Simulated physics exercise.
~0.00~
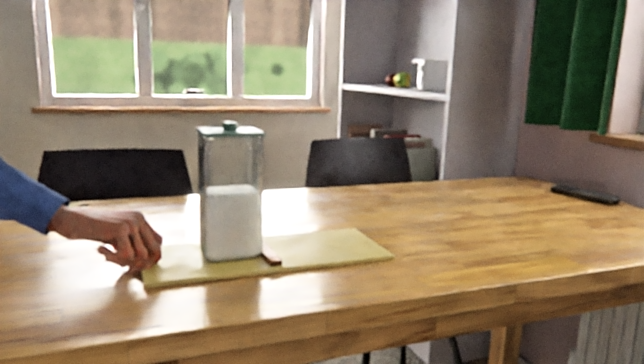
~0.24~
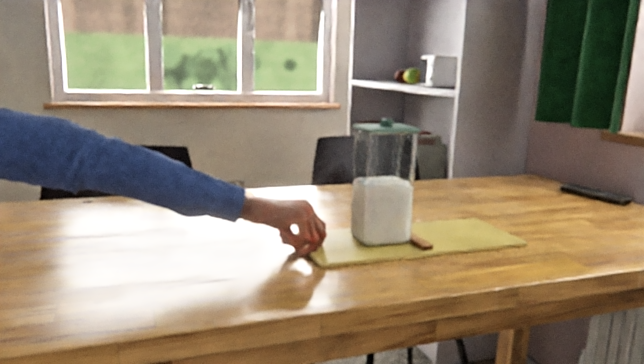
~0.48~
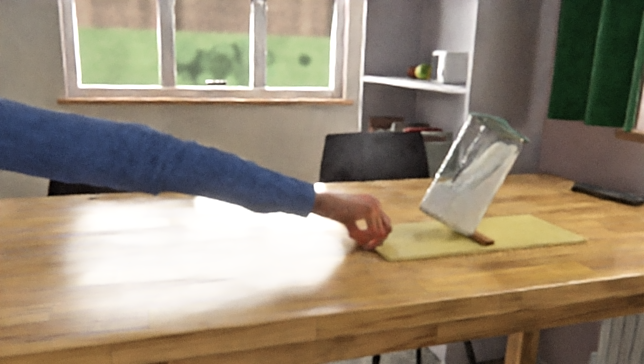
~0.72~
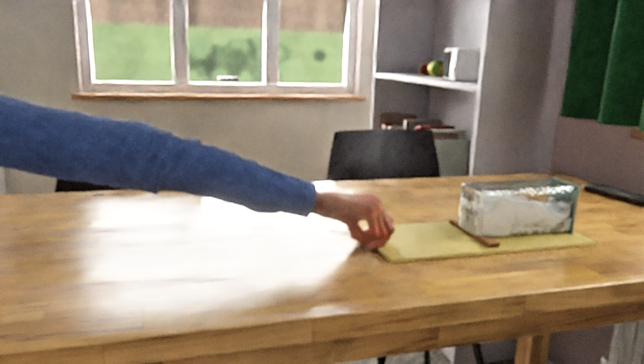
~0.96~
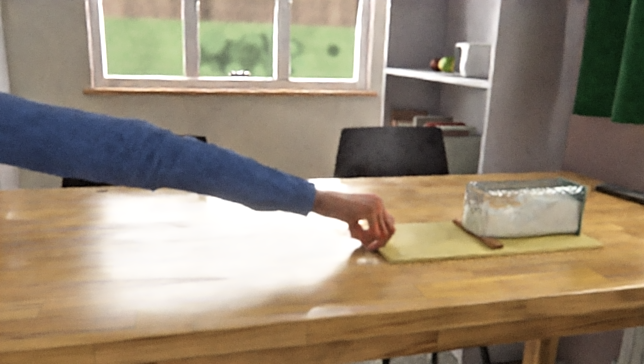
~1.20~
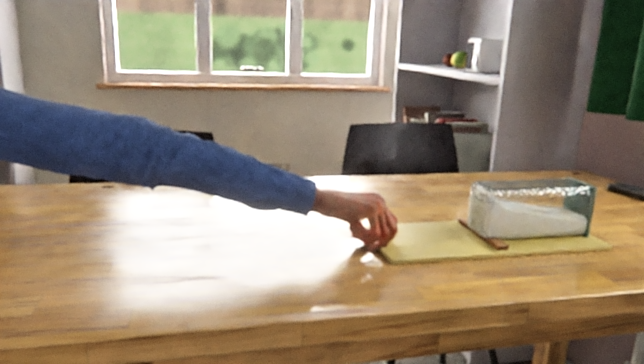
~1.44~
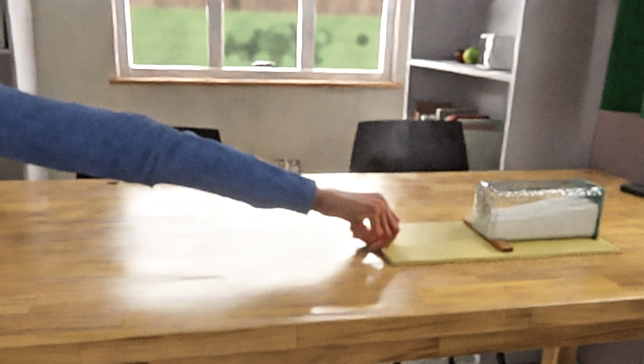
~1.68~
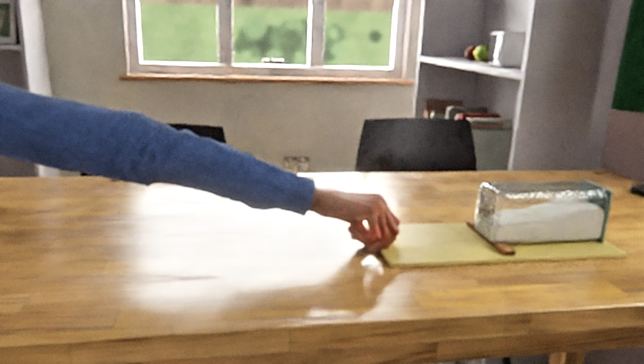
The video shows a hand sliding a yellowish board to the right across a wooden table, carrying a clear closed canister half filled with white liquid; as the board stops, the canister tips over to the right against a thin strip and ends lying on its side, still closed.
